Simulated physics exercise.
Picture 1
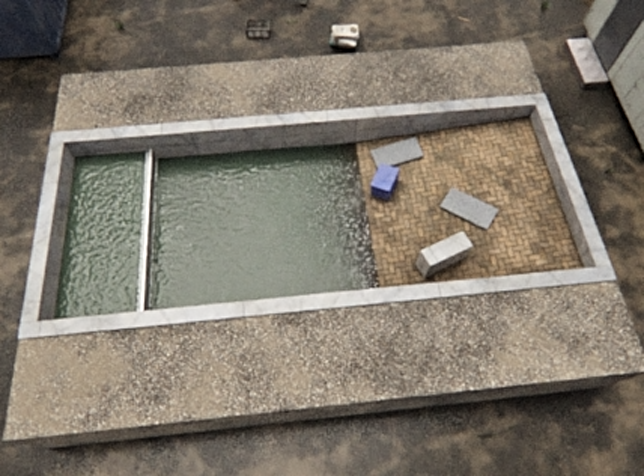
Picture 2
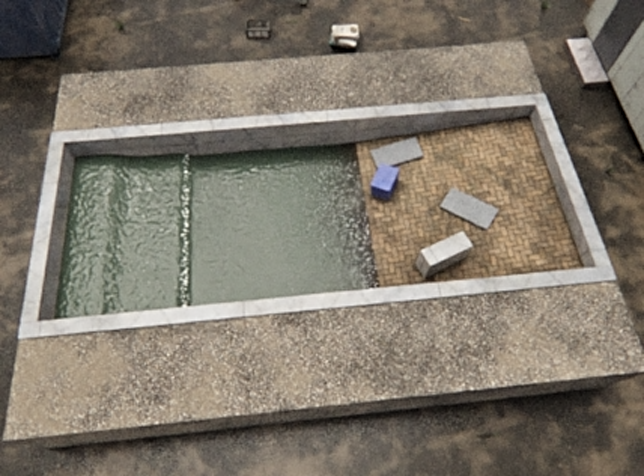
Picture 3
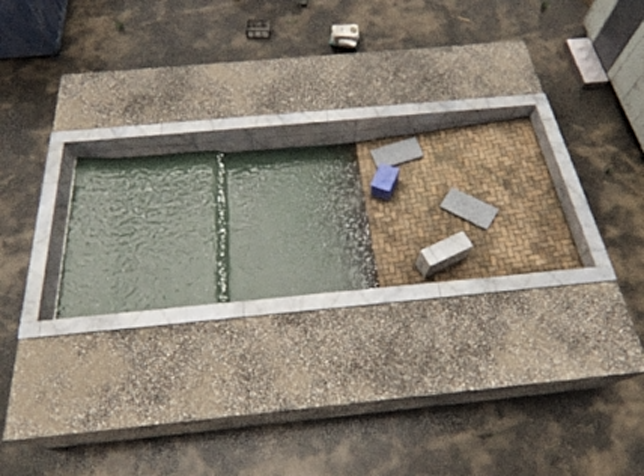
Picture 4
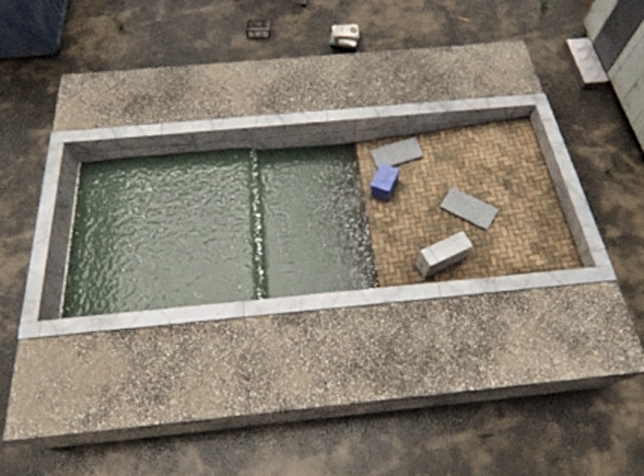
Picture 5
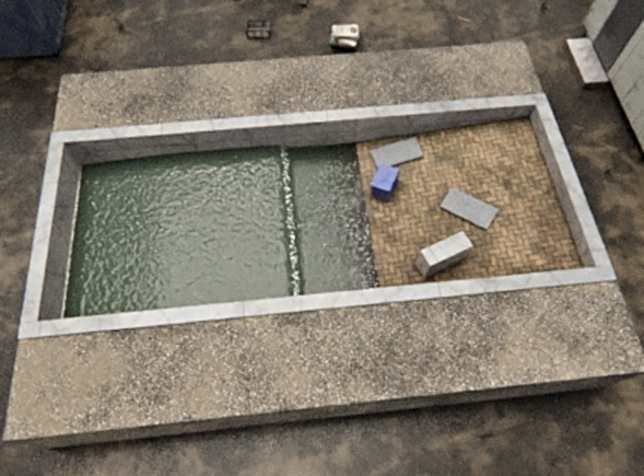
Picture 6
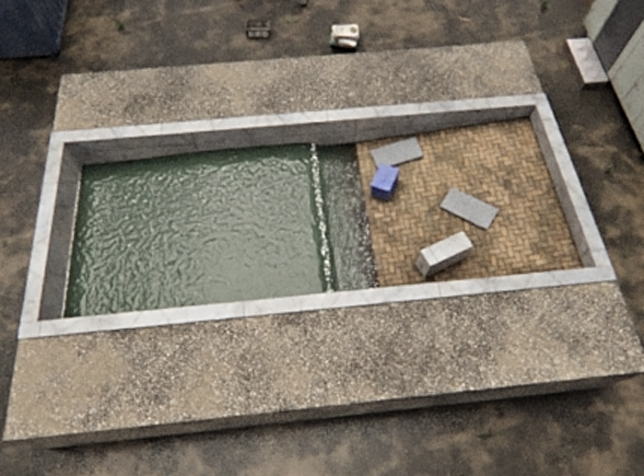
Water surges rightward in a foaming ridge across the calm pool after the boarding disappears.
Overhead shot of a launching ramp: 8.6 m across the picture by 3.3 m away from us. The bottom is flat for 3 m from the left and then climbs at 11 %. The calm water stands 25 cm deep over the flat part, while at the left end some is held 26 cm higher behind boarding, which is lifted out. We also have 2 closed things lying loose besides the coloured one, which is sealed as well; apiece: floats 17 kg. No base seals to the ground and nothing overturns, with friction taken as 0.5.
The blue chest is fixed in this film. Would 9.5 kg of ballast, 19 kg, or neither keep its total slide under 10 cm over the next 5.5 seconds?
Looks like neither pick qualifies.
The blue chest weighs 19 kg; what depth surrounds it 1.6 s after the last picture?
Depth: Approx. 7 cm.
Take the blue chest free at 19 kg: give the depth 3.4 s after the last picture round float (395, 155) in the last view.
Around 7 centimetres.
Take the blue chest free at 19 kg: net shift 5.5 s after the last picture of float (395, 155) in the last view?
In turn: 250 cm.
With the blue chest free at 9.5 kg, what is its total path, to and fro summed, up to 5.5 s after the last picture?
Close to 150 centimetres all told.
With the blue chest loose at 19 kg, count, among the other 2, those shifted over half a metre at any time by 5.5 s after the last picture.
2 of them.
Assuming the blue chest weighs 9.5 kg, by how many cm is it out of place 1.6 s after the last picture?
100 cm.
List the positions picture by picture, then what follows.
In the first frame, the blue chest at (387, 177) rests on the ground; water covers 17.2 m2; 0 of 3 have shifted.
In the second frame, the blue chest at (387, 177), on the bottom; 17.2 m2 under water; 0 of 3 have shifted.
In the third frame, the blue chest at (387, 177), on the bottom; water covers 17.2 m2; 0 of 3 have shifted.
In the fourth frame, the blue chest at (387, 177), on the bottom; 17.2 m2 under water; 0 of 3 have shifted.
In the fifth frame, the blue chest at (387, 177) rests on the ground; water covers 17.2 m2; 0 of 3 have shifted.
In the sixth frame, the blue chest at (387, 177) rests on the ground; water covers 17.2 m2; 0 of 3 have shifted.
Then, 0.6 s after the last picture the blue chest would be 0 cm from its start with 9.5 kg and 0 cm from its start with 19 kg; 1 cm of water round it then.
Then, 1.6 s after the last picture the blue chest would be 95 cm from its start with 9.5 kg and 49 cm from its start with 19 kg; 7 cm of water round it then.
Then, 3.4 s after the last picture the blue chest would be 141 cm from its start with 9.5 kg and 48 cm from its start with 19 kg; 6 cm of water round it then.
Then, 5.5 s after the last picture the blue chest would be 130 cm from its start with 9.5 kg and 45 cm from its start with 19 kg; 3 cm of water round it then.
